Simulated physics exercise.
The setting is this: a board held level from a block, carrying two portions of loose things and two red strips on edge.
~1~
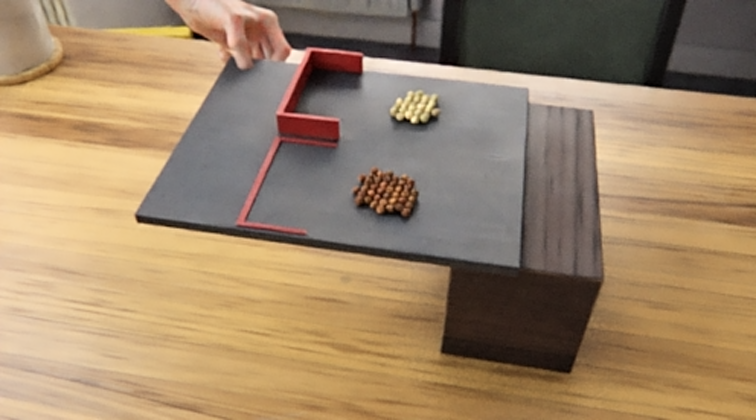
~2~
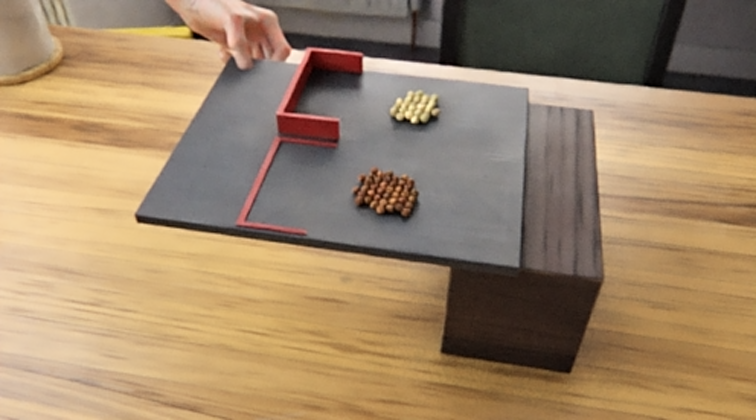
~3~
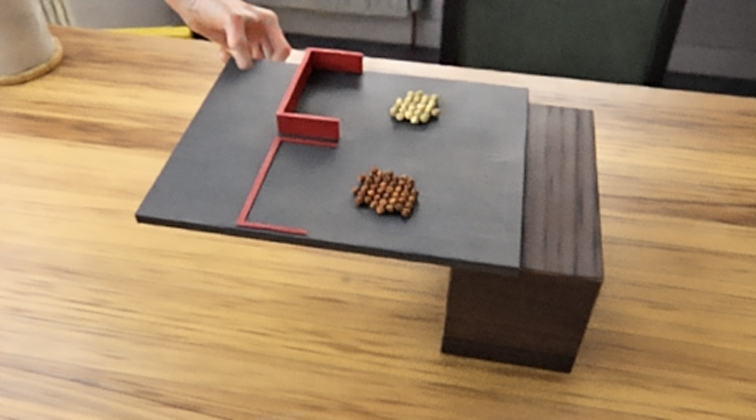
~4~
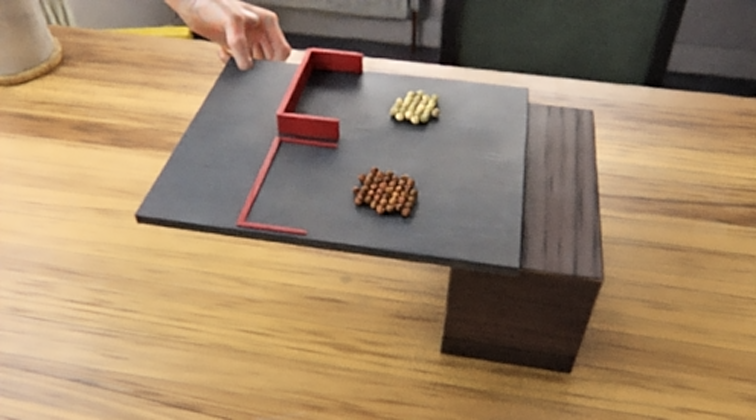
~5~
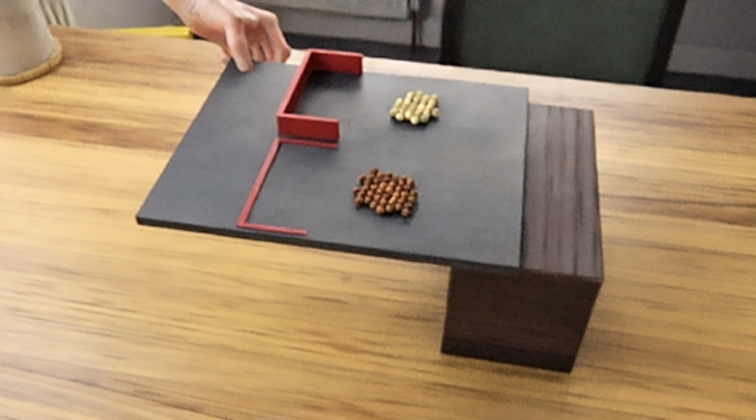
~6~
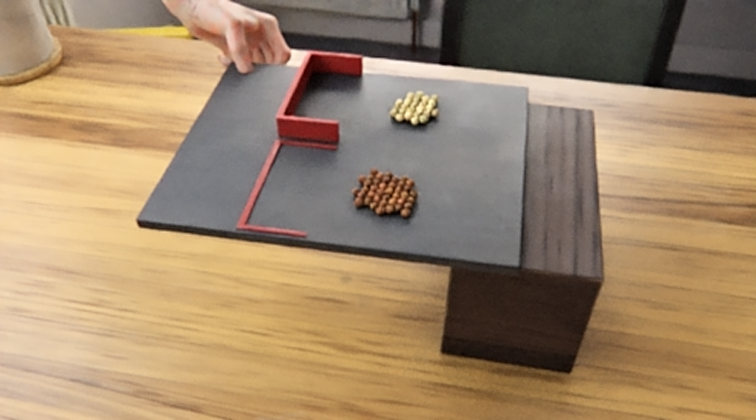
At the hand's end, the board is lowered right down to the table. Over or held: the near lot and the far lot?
In the end near lot: Unrestrained. Far lot: Restrained.
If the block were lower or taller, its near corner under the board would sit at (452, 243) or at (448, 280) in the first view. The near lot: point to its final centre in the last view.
The first gives (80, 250), the second gives (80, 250).
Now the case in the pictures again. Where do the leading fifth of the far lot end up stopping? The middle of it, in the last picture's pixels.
Around (319, 174).
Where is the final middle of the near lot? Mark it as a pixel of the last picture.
Near (95, 251).
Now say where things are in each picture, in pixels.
In the first picture, held end of the board at (150, 213), level; block at (520, 227), tall, over half the board's length; near lot at (390, 191), some cereal balls; far lot at (415, 105), a few soya beans; near bar at (260, 178), much lower than a piece; far bar at (296, 89), taller than the pieces.
In the second picture, held end of the board at (150, 213), level; far lot at (415, 105).
In the third picture, held end of the board at (150, 213), level; near lot at (390, 191).
In the fourth picture, held end of the board at (150, 213), level; far lot at (415, 105).
In the fifth picture, held end of the board at (150, 215), level; near lot at (390, 192).
In the sixth picture, held end of the board at (151, 218), down by 1°; block at (520, 227); near lot at (390, 192), not moving; far lot at (414, 106), not moving; near bar at (260, 182); far bar at (296, 92).
Then, 0.90 s after the last picture, board sloping at 16°; near lot on its way down; far lot on its way down.
Then, 1.70 s after the last picture, board sloping at 29°; near lot nearly all past its bar; far lot has reached its bar.
Then, 2.37 s after the last picture, board resting at 31°; near lot nearly all past its bar; far lot has reached its bar.
At rest, board resting at 31°; near lot nearly all past its bar; far lot gathered behind its bar.
